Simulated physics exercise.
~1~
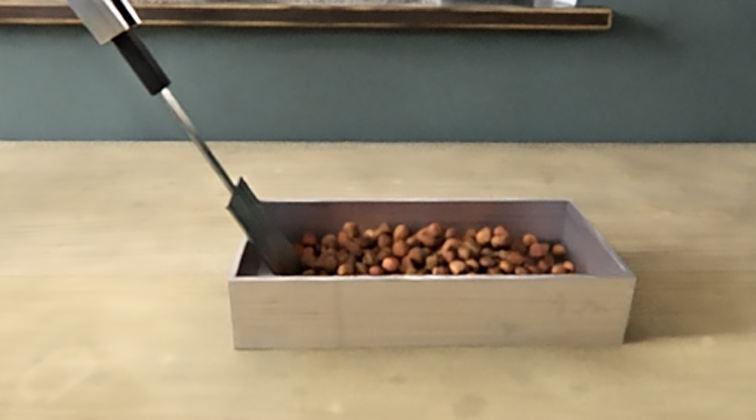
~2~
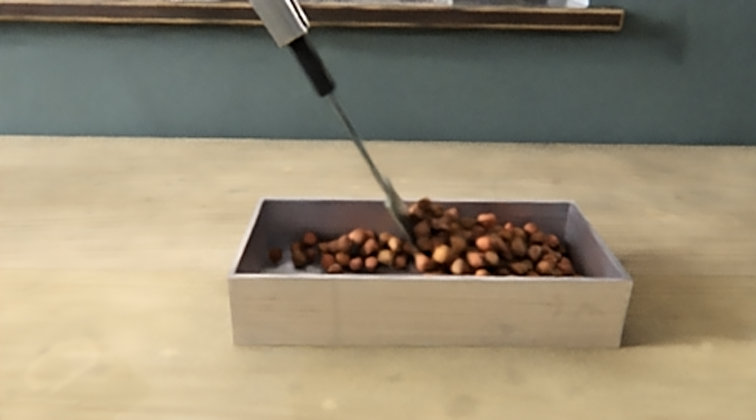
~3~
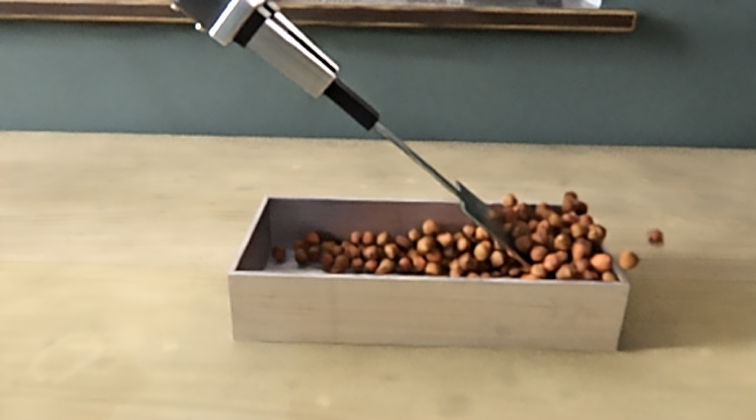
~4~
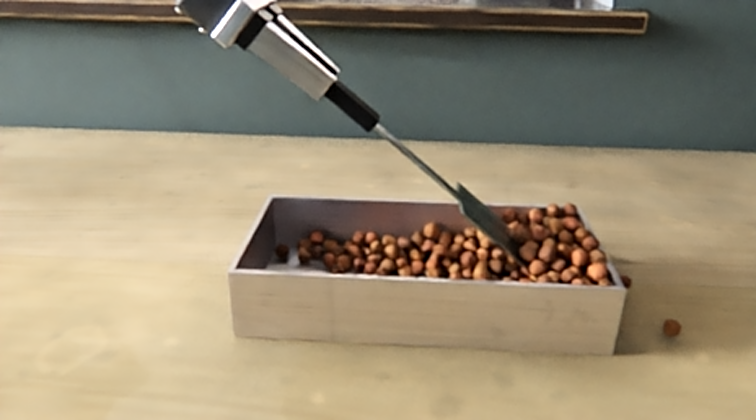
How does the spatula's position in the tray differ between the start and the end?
At the start the spatula is at the left end of the tray, and by the end it is over toward the right end, resting against the heaped hazelnuts.
A robot arm pushes hazelnuts into a heap at the tray's right end, spilling a few.
